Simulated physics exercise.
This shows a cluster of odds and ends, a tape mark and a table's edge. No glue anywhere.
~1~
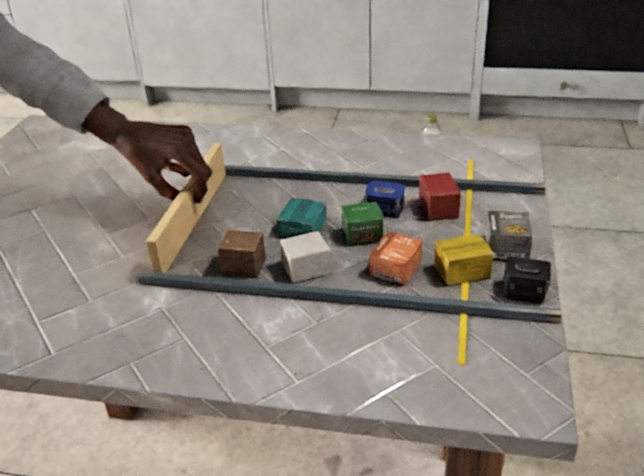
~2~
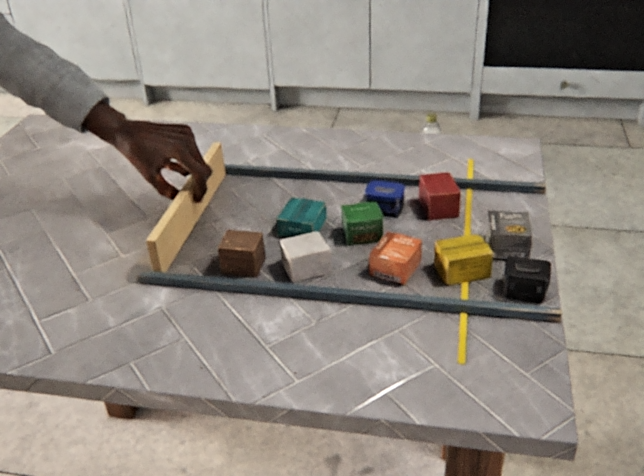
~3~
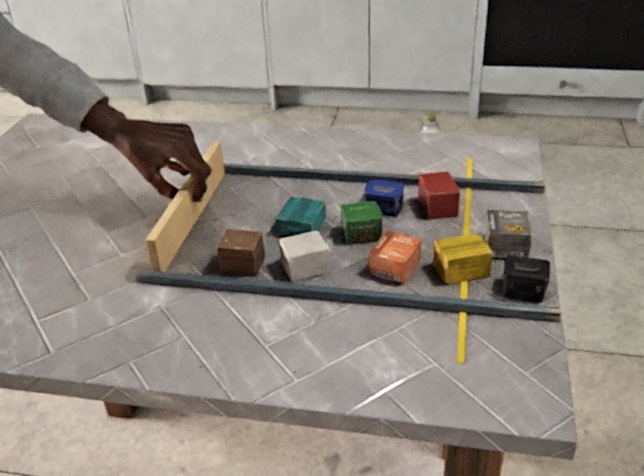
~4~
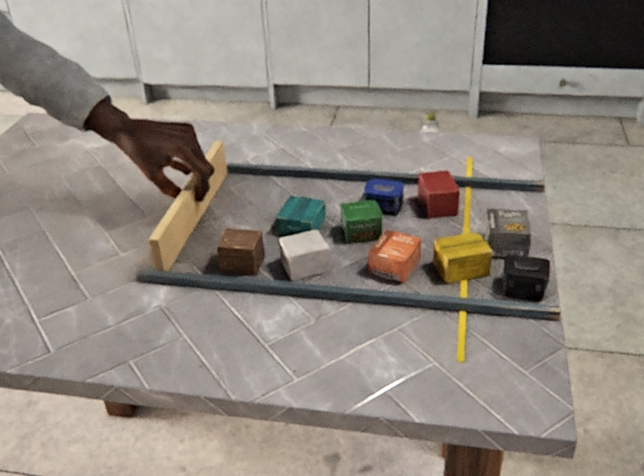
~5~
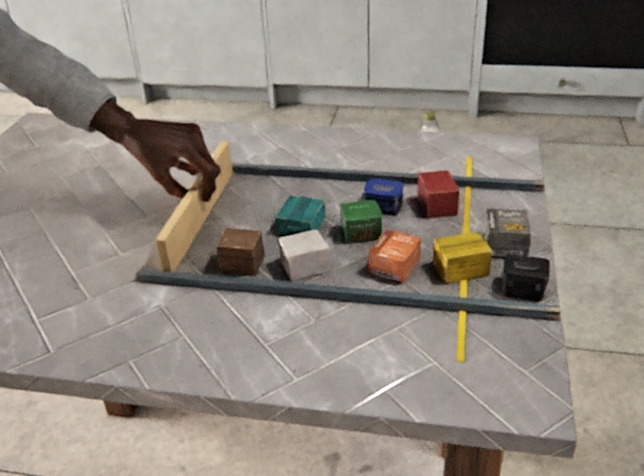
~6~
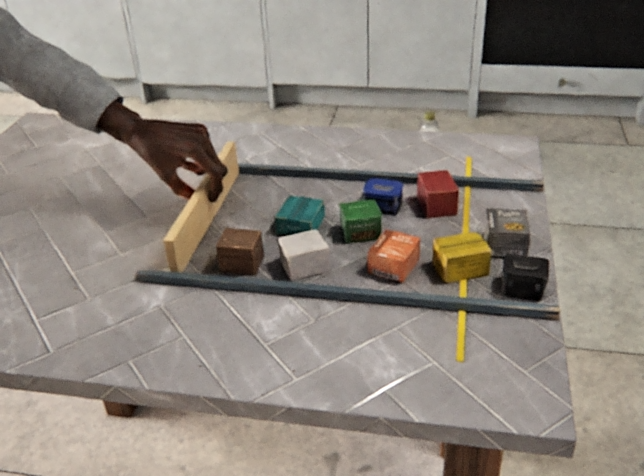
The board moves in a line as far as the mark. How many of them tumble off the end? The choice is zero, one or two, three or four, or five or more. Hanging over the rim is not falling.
Here the number that fall off is three or four.
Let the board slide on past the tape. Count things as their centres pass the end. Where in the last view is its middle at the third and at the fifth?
Near (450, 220) and (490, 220).
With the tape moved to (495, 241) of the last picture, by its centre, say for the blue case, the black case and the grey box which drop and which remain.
The blue case holds on, the black case falls, the grey box drops off.
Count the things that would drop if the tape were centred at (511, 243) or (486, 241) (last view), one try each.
Down on the floor: 7 and 4.
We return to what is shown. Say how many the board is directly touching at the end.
It touches 3.
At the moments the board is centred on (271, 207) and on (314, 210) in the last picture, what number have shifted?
First 2, then 5.
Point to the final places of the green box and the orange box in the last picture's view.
The green box at (527, 229), the orange box at (554, 256).
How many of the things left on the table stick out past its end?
It comes to 1.
Soon after, none off yet; black case at rest near (525, 277); grey box at rest near (506, 233); yellow box at rest near (461, 257).
Then, none off yet; black case moved a little near (542, 277); grey box moved about its own width near (531, 226); yellow box moved about its own width near (512, 253).
By the end, the number that fall off is three or four; fallen, yellow box, grey box and black case.
